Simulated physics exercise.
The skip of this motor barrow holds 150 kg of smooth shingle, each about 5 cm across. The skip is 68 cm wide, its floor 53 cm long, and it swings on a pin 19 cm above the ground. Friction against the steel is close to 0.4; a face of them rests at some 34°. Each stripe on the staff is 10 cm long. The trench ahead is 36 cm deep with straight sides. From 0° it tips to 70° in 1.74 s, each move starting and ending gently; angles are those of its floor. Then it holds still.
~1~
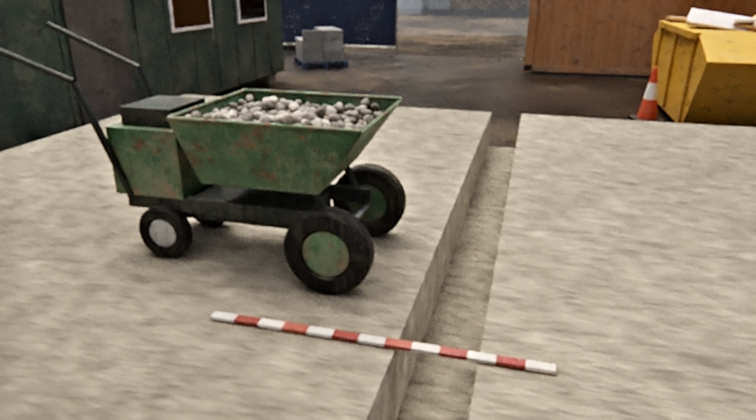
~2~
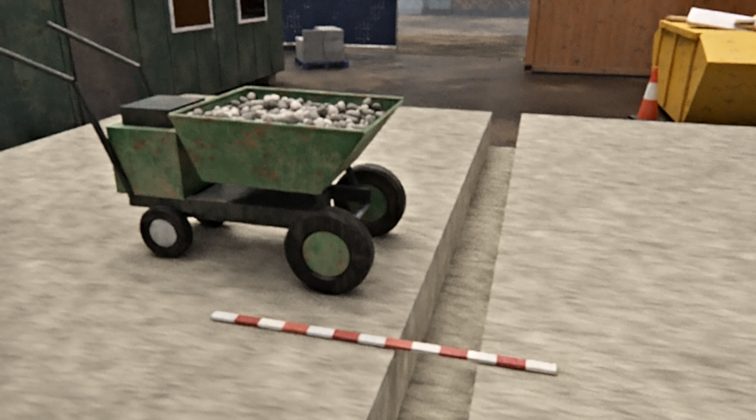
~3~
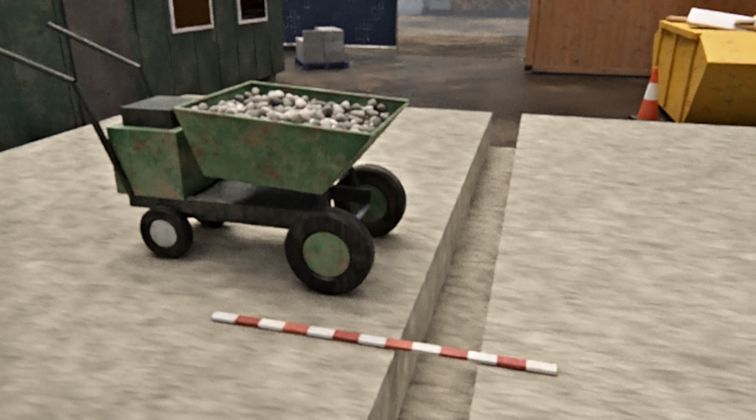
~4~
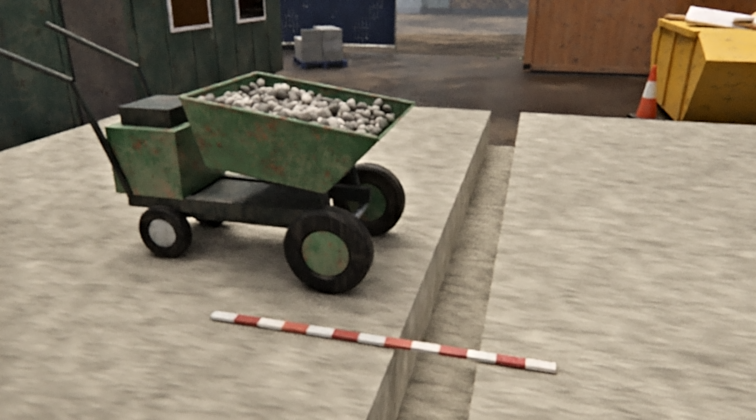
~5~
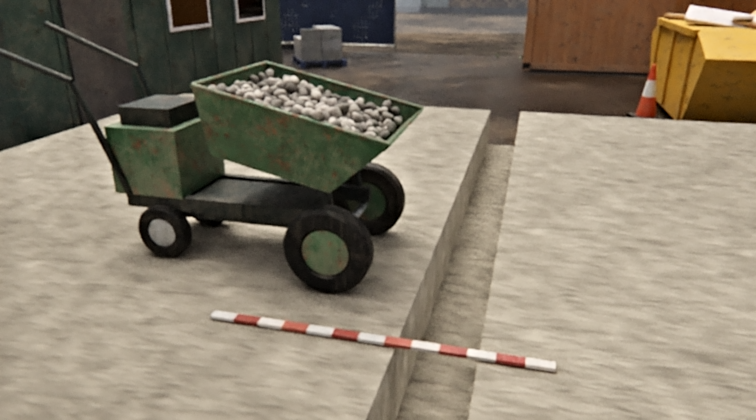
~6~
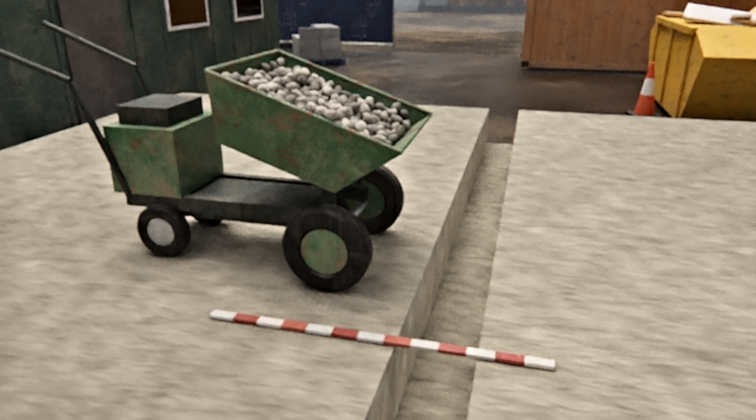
The green skip of a small motor barrow, heaped with smooth grey stones, stands level at left on a pale slab in a yard, seen from slightly above and side-on. A red-and-white staff lies across a straight-sided trench, with dark sheds, an orange cone and a yellow container behind. The skip tilts gently, then faster, its rear rising and its lip dipping rightward, while the wheels and view stay practically still.
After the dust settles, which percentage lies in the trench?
Close to 40 in a hundred.
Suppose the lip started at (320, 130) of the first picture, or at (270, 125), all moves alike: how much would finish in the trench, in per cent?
About 80 and 90 per cent.
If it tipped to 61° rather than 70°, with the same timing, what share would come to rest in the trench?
In that case some 40 per cent.
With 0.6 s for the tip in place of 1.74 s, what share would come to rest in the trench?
It would be near 25 per cent.
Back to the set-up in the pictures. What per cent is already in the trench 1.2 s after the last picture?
Some 10 per cent.
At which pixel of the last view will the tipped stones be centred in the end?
Their middle is at about (519, 272).
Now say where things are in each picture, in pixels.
In the first frame, the skip is at 0°, its lip at (361, 132); the top of the load is at (302, 108).
The second frame shows lip at (364, 133), floor tilted 1°, highest stones at (281, 104).
The third frame shows lip at (370, 136), floor tilted 4°, highest stones at (269, 98).
In the fourth frame, the skip is at 8°, its lip at (378, 139); the top of the load is at (261, 90).
The fifth frame shows lip at (389, 145), floor tilted 13°, highest stones at (262, 82).
In the sixth frame, the skip is at 19°, its lip at (401, 153); the top of the load is at (269, 72).
Then, 0.7 s after the last picture the floor is at 59°, 99 % in the skip, 1 % in the trench; the foremost stones are at (484, 244).
Then, 1.2 s after the last picture the floor is at 70°, 40 % in the skip, 12 % in the trench, 49 % past the trench; the foremost stones are at (630, 262).
Then, 1.6 s after the last picture the floor is at 70°, 18 % in the skip, 20 % in the trench, 62 % past the trench; the foremost stones are at (722, 296).
Then, 3.5 s after the last picture the floor is at 70°, 0 % in the skip, 40 % in the trench, 60 % past the trench; the foremost stones are at (755, 291).
